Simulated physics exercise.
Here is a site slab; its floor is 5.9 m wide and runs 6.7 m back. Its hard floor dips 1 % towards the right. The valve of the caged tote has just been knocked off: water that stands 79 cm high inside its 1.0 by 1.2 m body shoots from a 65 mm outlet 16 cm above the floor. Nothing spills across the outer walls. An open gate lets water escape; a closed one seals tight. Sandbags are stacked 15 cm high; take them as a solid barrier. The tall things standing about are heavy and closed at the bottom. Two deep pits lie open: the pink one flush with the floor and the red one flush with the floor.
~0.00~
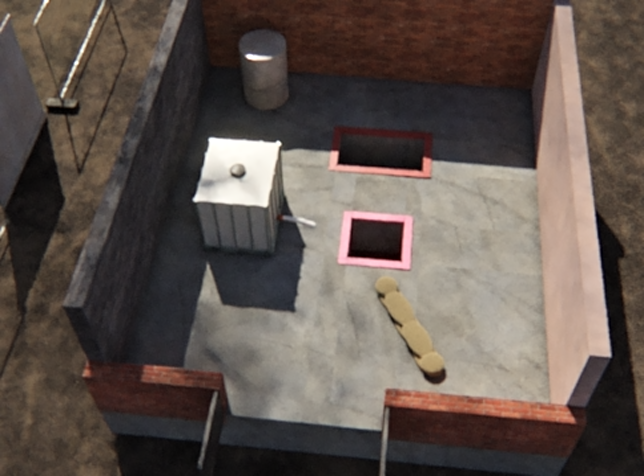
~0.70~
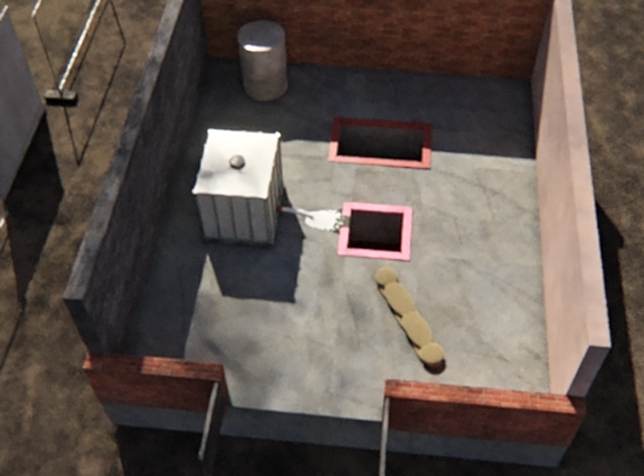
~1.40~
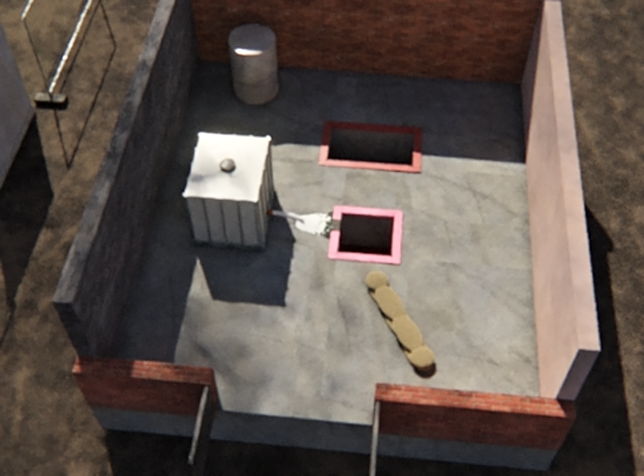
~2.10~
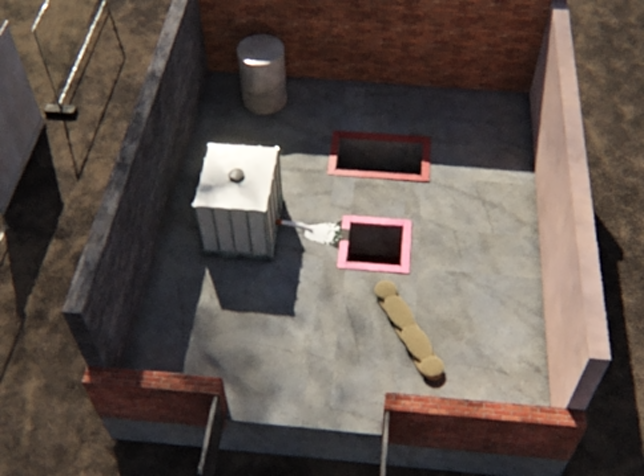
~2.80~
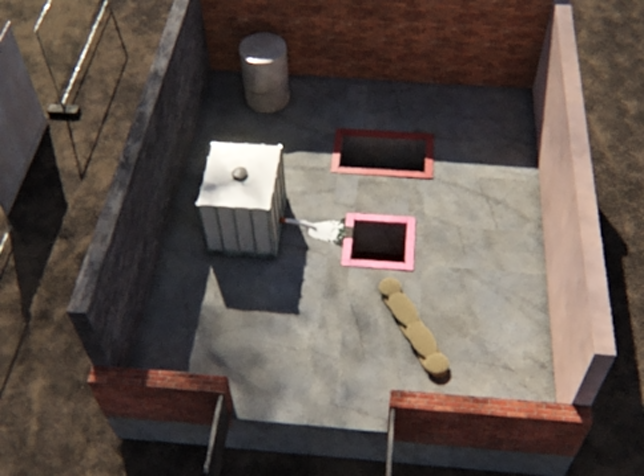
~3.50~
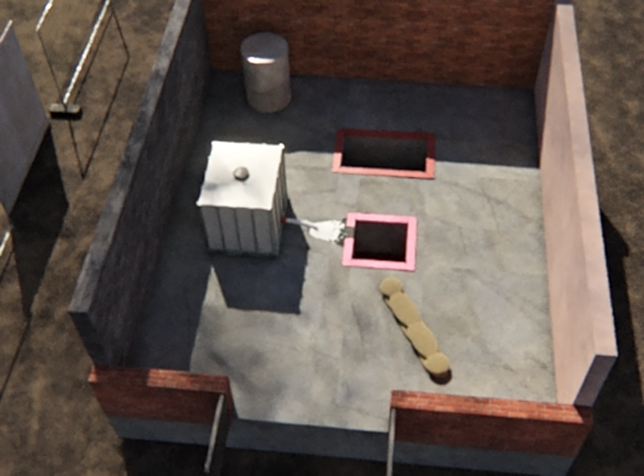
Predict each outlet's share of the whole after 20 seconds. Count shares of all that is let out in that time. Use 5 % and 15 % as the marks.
The gate opening takes not even 5 %; the pink pit takes above 15 %; the red pit takes not even 5 %.
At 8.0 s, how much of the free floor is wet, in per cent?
About 0 per cent.
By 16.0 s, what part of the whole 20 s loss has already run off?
About 80 per cent.
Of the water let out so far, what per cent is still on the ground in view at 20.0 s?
Some 4 per cent remains.
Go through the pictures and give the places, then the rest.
The jet has just started at (294, 219); the ground is still dry, in the first picture.
From the spout at (294, 211) the water has spread over 0.2 m2; its tip is at (346, 234), and it is 1.4 cm deep on average, in the second picture.
From the spout at (284, 214) the water has spread over 0.2 m2; its tip is at (337, 238), and it is 1.4 cm deep on average, in the third picture.
The jet leaves at (293, 224); the sheet reaches (346, 247), 1.2 m away, and wets 0.2 m2, in the fourth picture.
From the spout at (297, 222) the water has spread over 0.2 m2; its tip is at (350, 245), and it is 1.4 cm deep on average, in the fifth picture.
The jet leaves at (298, 222); the sheet reaches (351, 245), 1.2 m away, and wets 0.2 m2, in the sixth picture.
After 5.0 s water covers under 5 % of the floor and is deepest (2 cm) near (329, 231); gone so far, the gate opening 0 %, the pink pit 24 %, the red pit 0 %.
After 8.0 s water covers under 5 % of the floor and is deepest (2 cm) near (329, 231); gone so far, the gate opening 0 %, the pink pit 39 %, the red pit 0 %.
After 12.0 s water covers under 5 % of the floor and is deepest (2 cm) near (329, 231); gone so far, the gate opening 0 %, the pink pit 59 %, the red pit 0 %.
After 16.0 s water covers under 5 % of the floor and is deepest (2 cm) near (329, 231); gone so far, the gate opening 0 %, the pink pit 78 %, the red pit 0 %.
After 20.0 s water covers under 5 % of the floor and is deepest (2 cm) near (318, 230); gone so far, the gate opening 0 %, the pink pit 97 %, the red pit 0 %.
